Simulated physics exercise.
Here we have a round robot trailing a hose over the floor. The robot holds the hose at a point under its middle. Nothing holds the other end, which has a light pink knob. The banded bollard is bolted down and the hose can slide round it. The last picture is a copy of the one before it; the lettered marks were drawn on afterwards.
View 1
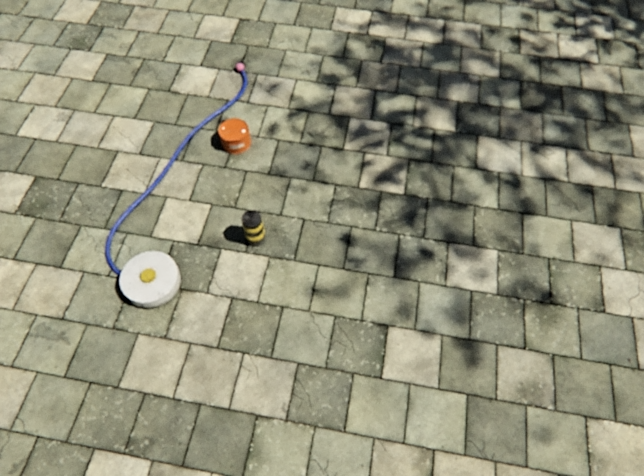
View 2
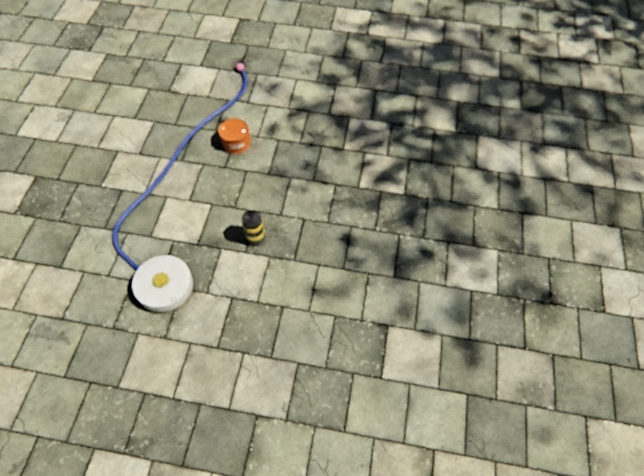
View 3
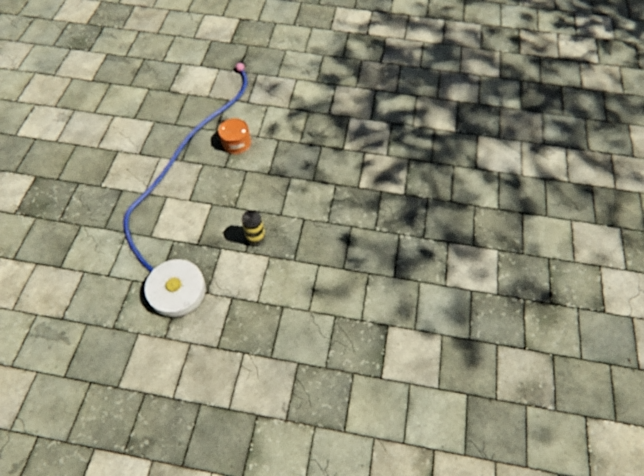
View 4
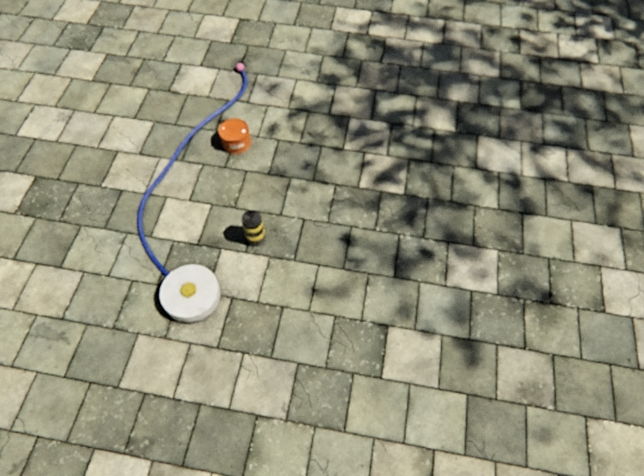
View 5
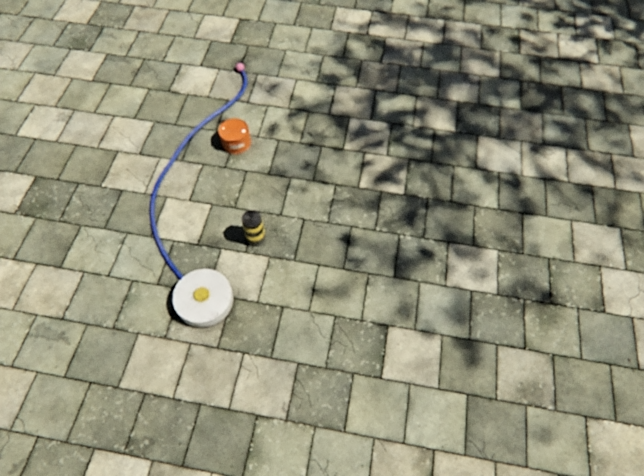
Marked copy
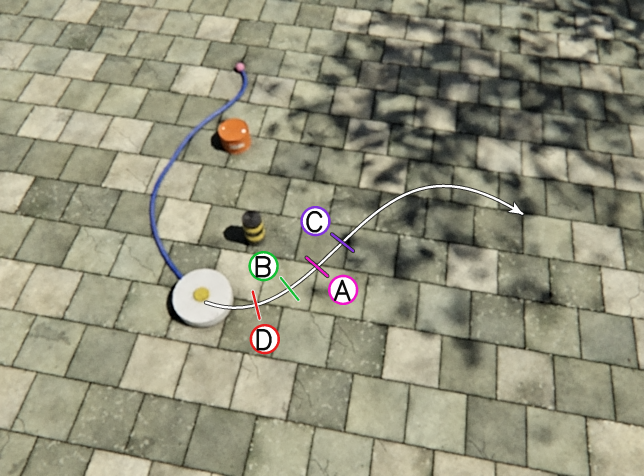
A round white robot slid slowly to the right and slightly toward the viewer across the paving, dragging the near end of a blue hose past an orange tub and a small black-and-yellow bollard.
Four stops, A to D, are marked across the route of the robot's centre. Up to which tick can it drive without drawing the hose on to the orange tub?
As far as tick C.
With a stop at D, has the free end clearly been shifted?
By then, no.
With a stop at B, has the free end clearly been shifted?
No.
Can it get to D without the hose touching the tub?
Yes.
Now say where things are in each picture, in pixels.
Orange tub (235, 136); bollard (254, 229); robot (151, 280), in the first frame.
Robot (164, 284); orange tub (235, 136), in the second frame.
Robot (176, 289); free end (240, 67), in the third frame.
Robot (191, 294); bollard (254, 229), in the fourth frame.
Robot (204, 299); orange tub (235, 136); bollard (254, 229); free end (240, 67), in the fifth frame.
On the marked copy, A at (317, 267); B at (289, 289); C at (342, 242); D at (256, 305); the route from (206, 302) via (367, 220) to (522, 214).
Taking C. A third of the way, robot (262, 299), middle of the hose (185, 174), free end (240, 68).
Two thirds of the way, robot (310, 268), middle of the hose (192, 177), free end (241, 68).
When it is over, robot (343, 238), middle of the hose (217, 183), free end (241, 69); only the bollard has been touched, if anything.
As for the rest, A is safe but short; B is safe but short; D is safe but short.
